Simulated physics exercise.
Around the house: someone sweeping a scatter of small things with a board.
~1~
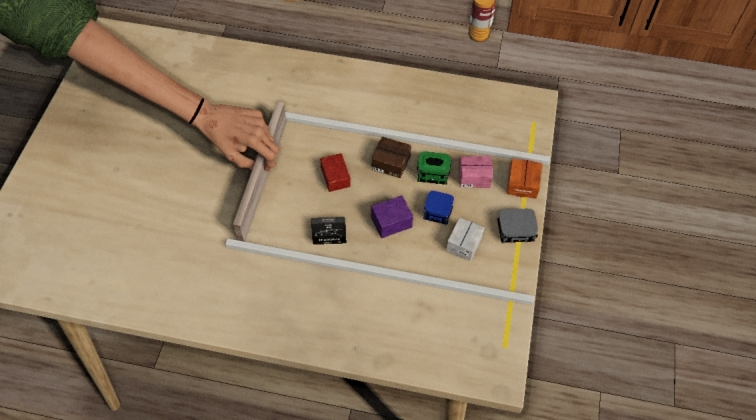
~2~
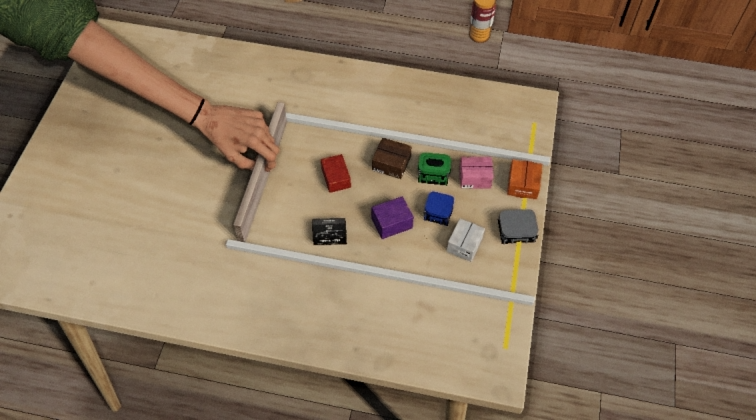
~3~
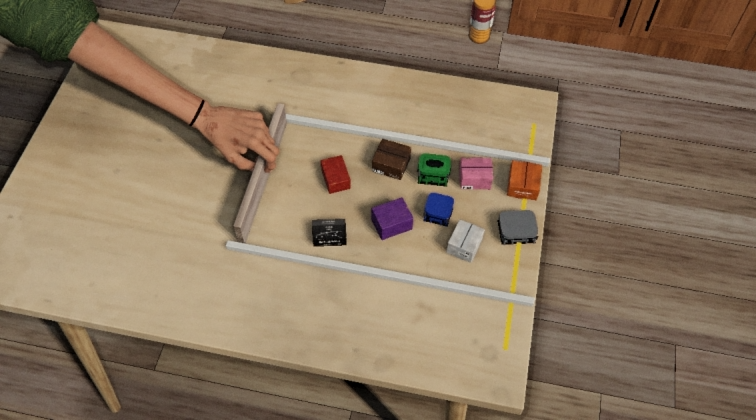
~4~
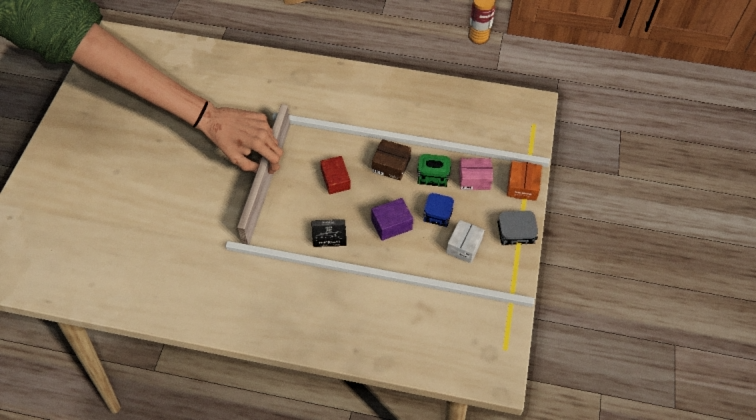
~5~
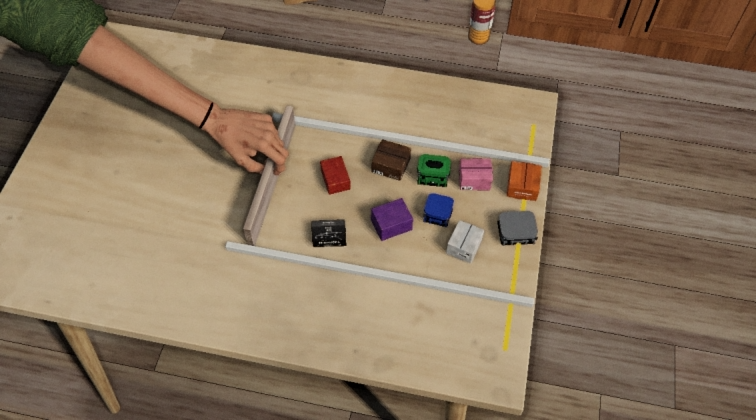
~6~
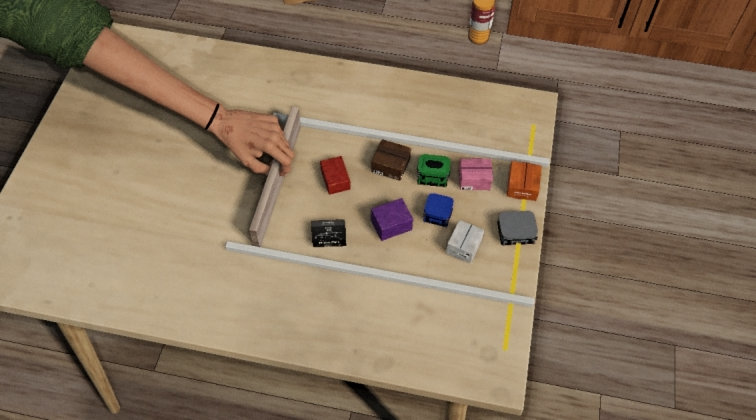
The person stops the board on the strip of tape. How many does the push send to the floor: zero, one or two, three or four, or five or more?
The number that fall off is five or more.
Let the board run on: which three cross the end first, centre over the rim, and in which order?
They are the orange box, then the pink box, then the grey case.
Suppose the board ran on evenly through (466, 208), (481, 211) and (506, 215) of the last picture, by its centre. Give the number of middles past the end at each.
Past the end: 2, 3 and 6.
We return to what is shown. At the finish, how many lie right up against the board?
The number is 4.
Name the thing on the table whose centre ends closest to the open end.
That is the purple block.
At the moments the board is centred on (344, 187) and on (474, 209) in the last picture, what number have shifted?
First 2, then 10.
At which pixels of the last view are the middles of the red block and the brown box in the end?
The red block at (535, 213), the brown box at (543, 185).
Early on, none off yet; orange box at rest near (524, 181); grey case at rest near (517, 229); white box at rest near (465, 242).
A while later, none off yet; orange box leaning a little near (562, 189); grey case moving near (520, 230); white box travelled about its own width near (486, 249).
Finally, the number that fall off is five or more; lost, green case, blue case, pink box, white box, grey case and orange box.
